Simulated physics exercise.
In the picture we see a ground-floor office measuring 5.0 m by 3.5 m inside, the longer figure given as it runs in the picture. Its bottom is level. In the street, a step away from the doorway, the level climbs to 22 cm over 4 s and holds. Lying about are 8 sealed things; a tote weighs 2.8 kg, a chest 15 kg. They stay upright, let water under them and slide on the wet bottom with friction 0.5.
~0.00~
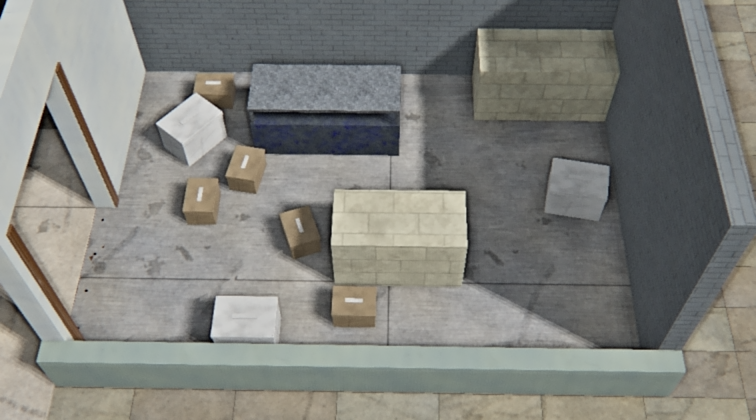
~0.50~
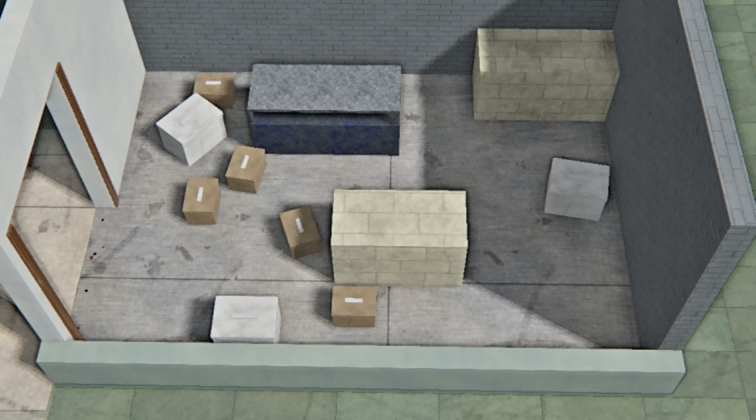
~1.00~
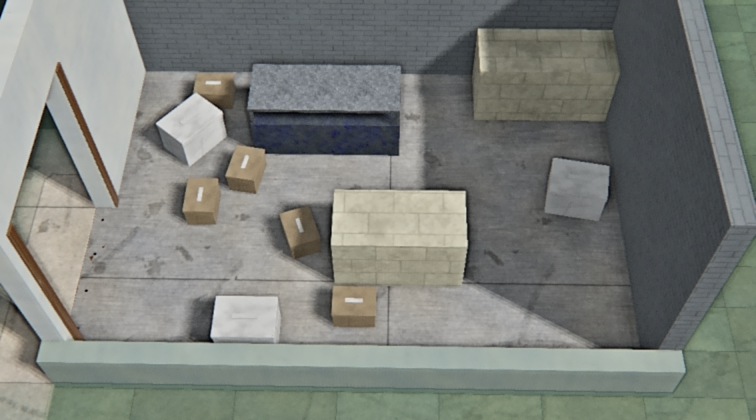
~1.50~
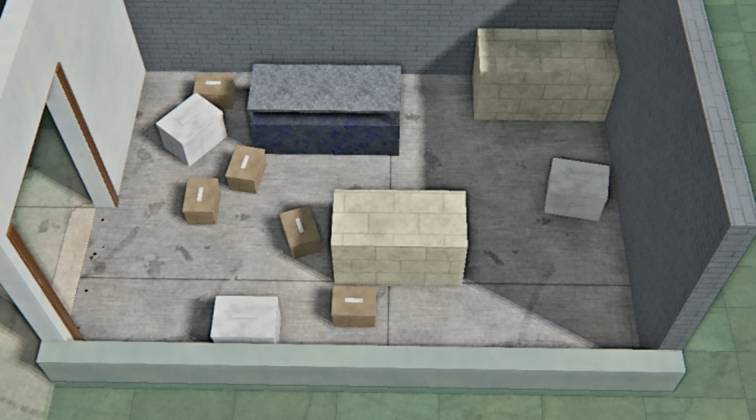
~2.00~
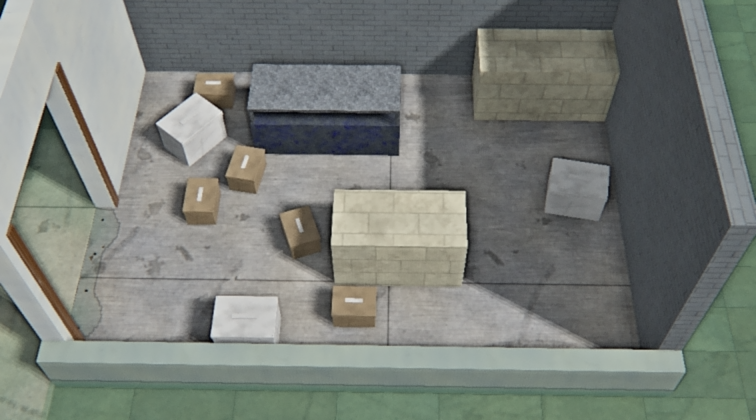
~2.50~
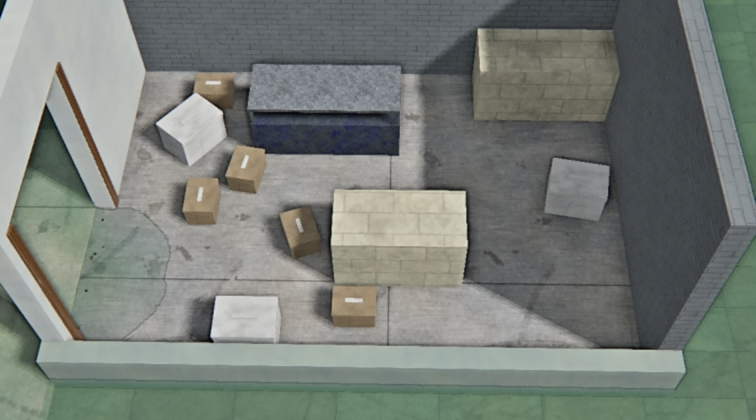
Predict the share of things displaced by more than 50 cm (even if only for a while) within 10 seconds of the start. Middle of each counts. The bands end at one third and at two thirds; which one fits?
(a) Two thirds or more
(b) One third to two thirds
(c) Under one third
a.
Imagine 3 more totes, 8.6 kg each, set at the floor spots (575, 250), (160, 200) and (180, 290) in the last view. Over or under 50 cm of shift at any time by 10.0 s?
Beyond the limit; within the limit; beyond the limit.
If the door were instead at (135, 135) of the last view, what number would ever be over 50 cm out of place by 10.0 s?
In that case the number is 7.
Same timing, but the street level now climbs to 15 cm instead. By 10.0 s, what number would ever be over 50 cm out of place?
Count: 5.
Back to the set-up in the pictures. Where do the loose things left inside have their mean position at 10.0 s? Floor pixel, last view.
Close to (444, 161).
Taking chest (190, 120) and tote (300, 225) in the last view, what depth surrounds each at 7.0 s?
Depths: Near 1 cm, then near 5 cm.
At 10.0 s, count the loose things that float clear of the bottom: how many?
The count is 7.
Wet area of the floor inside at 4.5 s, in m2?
Roughly 6.0 m2.
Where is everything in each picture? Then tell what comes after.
A tote at (300, 226), on the bottom; a chest at (189, 118) rests on the ground; 0.0 m2 under water; 0 of 8 have shifted, in the first frame.
A tote at (300, 226) rests on the ground; a chest at (189, 118) rests on the ground; 0.0 m2 under water; 0 of 8 have shifted, in the second frame.
A tote at (300, 226), on the bottom; a chest at (189, 118) rests on the ground; 0.0 m2 under water; 0 of 8 have shifted, in the third frame.
A tote at (300, 226), on the bottom; a chest at (189, 118) rests on the ground; water covers 0.0 m2; 0 of 8 have shifted, in the fourth frame.
A tote at (300, 226), on the bottom; a chest at (189, 118) rests on the ground; 0.0 m2 under water; 0 of 8 have shifted, in the fifth frame.
A tote at (300, 226) rests on the ground; a chest at (189, 118), on the bottom; 0.7 m2 under water; 0 of 8 have shifted, in the sixth frame.
After 3.5 s 0 of 8 are over 50 cm from their spots; 0 afloat.
After 4.5 s 0 of 8 are over 50 cm from their spots; 2 afloat.
After 7.0 s 5 of 8 are over 50 cm from their spots; 4 afloat.
After 10.0 s 6 of 8 are over 50 cm from their spots, and 6 have been at some point; 7 afloat.
